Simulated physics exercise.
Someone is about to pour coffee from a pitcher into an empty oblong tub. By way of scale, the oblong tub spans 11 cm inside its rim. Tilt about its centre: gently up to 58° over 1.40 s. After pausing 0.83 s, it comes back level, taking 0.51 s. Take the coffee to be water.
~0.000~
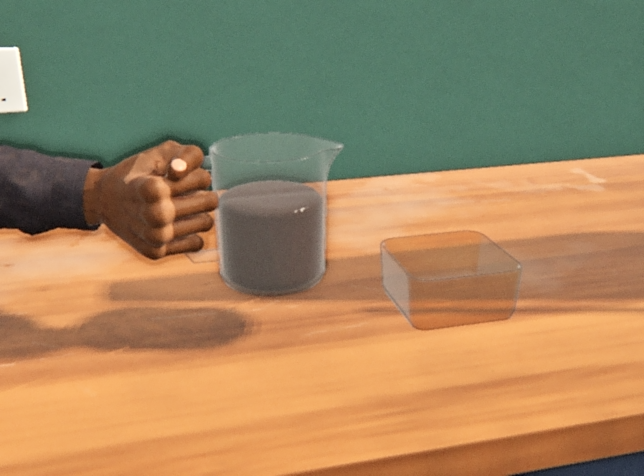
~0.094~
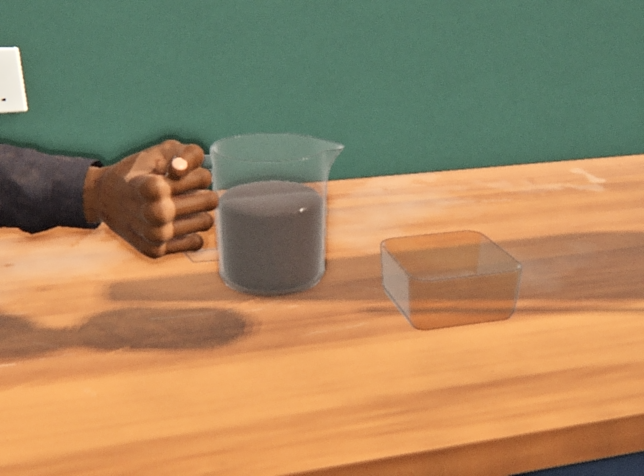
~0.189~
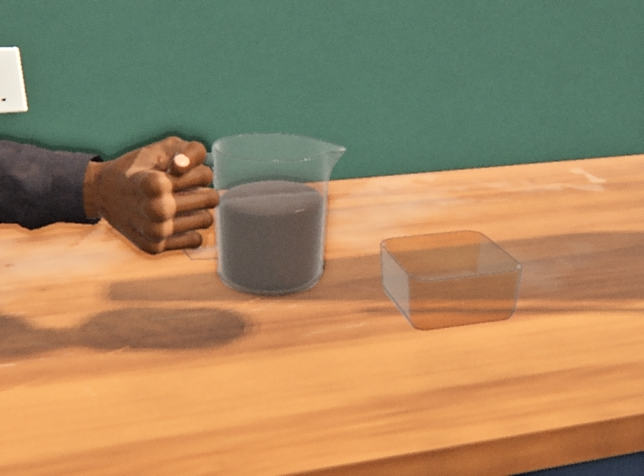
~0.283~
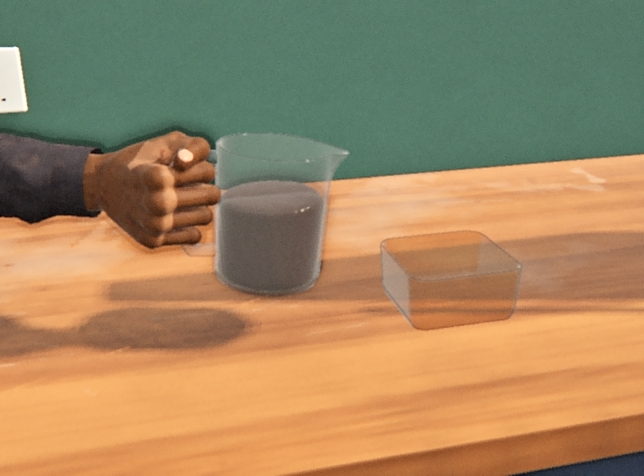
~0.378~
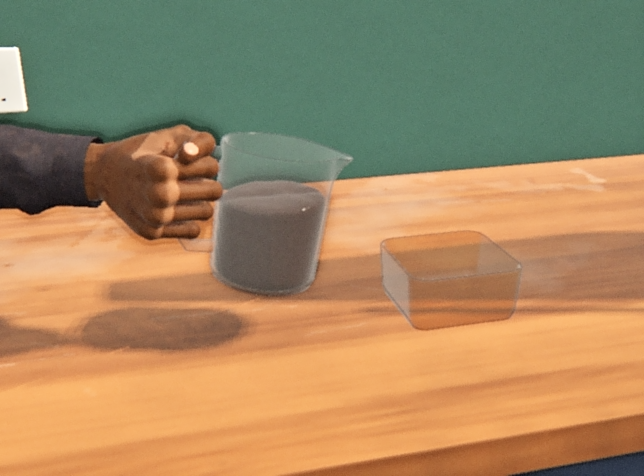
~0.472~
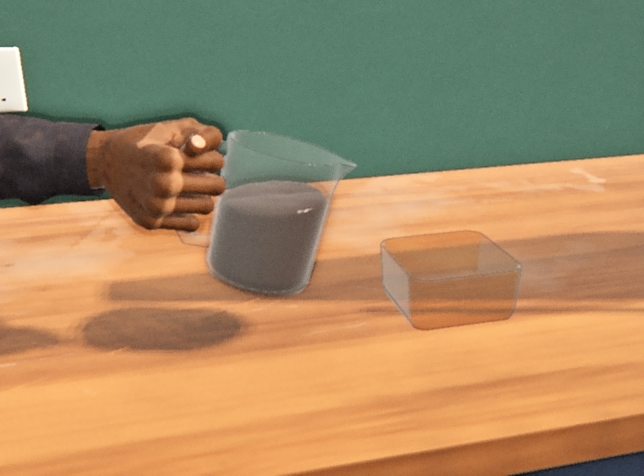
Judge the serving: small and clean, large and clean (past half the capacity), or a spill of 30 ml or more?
The serving is spoiled by a spill of 30 ml or more.
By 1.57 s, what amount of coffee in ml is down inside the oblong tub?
That amounts to around 20 ml.
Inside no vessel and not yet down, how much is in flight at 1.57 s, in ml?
Around 30 ml is in the air.
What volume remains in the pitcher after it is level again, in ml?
360 ml, roughly.
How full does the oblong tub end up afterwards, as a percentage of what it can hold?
It finishes about 5 percent full.
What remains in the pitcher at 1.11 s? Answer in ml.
Roughly 560 ml is still in there.
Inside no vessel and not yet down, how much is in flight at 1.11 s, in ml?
Estimate: Near 15 ml.
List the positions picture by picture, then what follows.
In the first picture, it leans 0°; its right rim is at (342, 144); the coffee meets the walls at (228, 196) and (306, 192); the oblong tub's rim runs from (395, 262) to (501, 250).
In the second picture, it leans 1°; its right rim is at (343, 144); the coffee meets the walls at (230, 198) and (305, 190).
In the third picture, it leans 3°; its right rim is at (345, 147); the coffee meets the walls at (228, 198) and (307, 190).
In the fourth picture, it leans 6°; its right rim is at (348, 151); the coffee meets the walls at (226, 198) and (310, 192).
In the fifth picture, it leans 10°; its right rim is at (352, 156); the coffee meets the walls at (223, 198) and (311, 191).
In the sixth picture, it leans 15°; its right rim is at (356, 163); the coffee meets the walls at (224, 201) and (312, 191).
By 1.11 s the tilt is 52° and the oblong tub has 0 ml, the pitcher 560 ml, and 0 ml is on the worktop.
By 1.57 s the tilt is 58° and the oblong tub has 20 ml, the pitcher 450 ml, and 80 ml is on the worktop.
By 2.06 s the tilt is 58° and the oblong tub has 25 ml, the pitcher 385 ml, and 155 ml is on the worktop.
By 2.59 s the tilt is 12° and the oblong tub has 25 ml, the pitcher 360 ml, and 190 ml is on the worktop.
At rest the oblong tub has 25 ml, the pitcher 360 ml, and 190 ml is on the worktop.
